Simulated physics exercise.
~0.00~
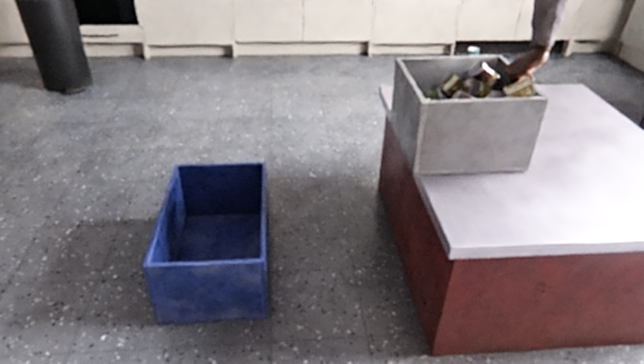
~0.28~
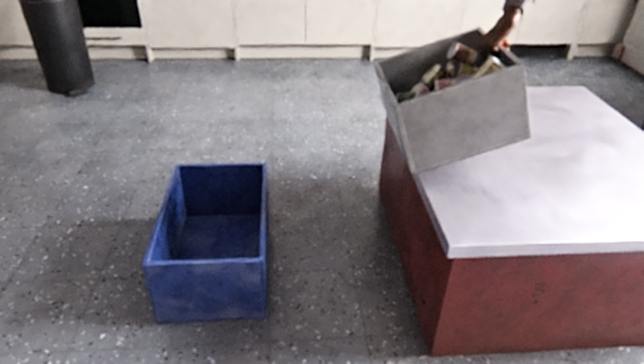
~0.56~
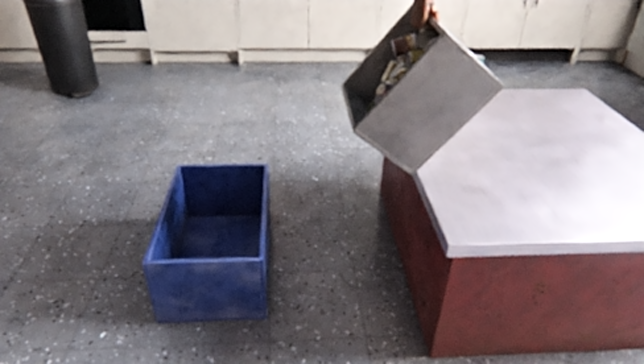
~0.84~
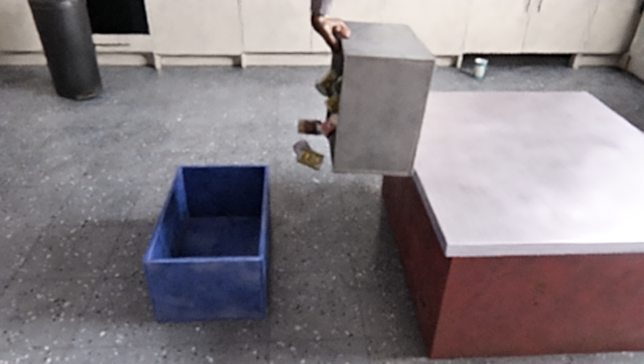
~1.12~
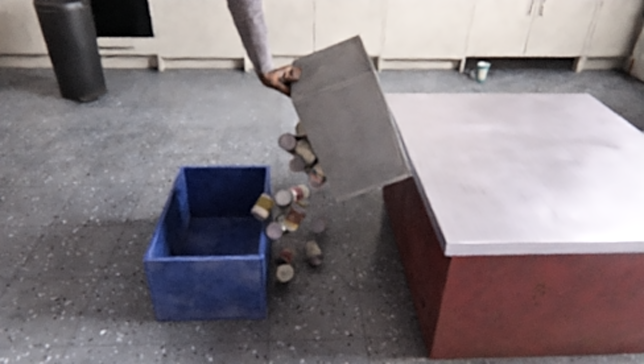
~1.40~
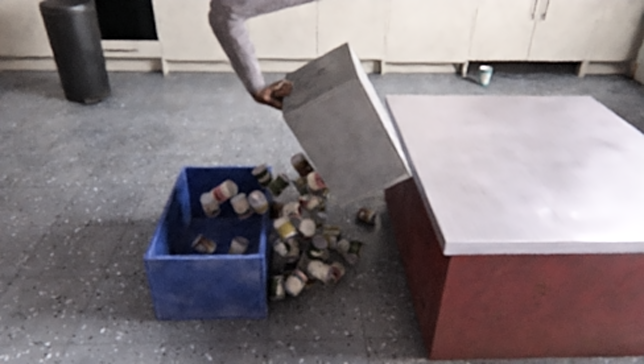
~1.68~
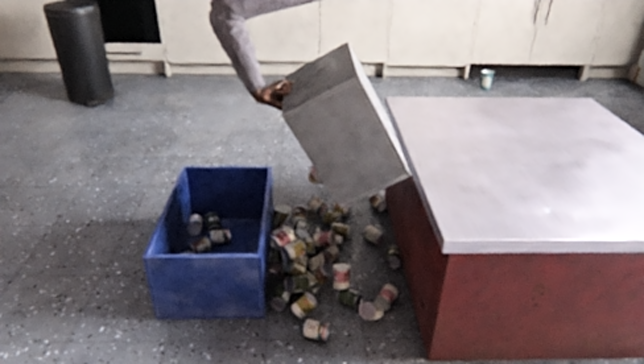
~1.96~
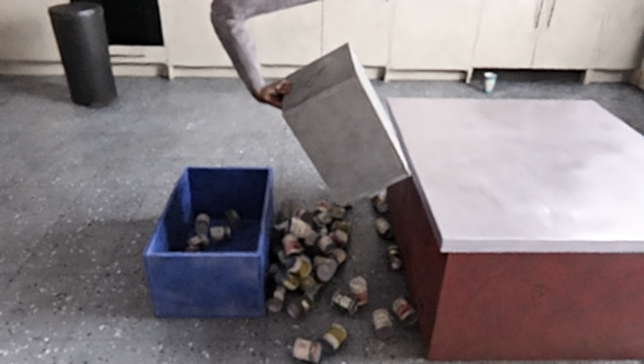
In the video, a hand tips a grey tote of small tins leftward over the edge of a red bench with a pale top, spilling them toward a blue box on the floor; a few land inside, but most end up scattered on the floor between box and bench.
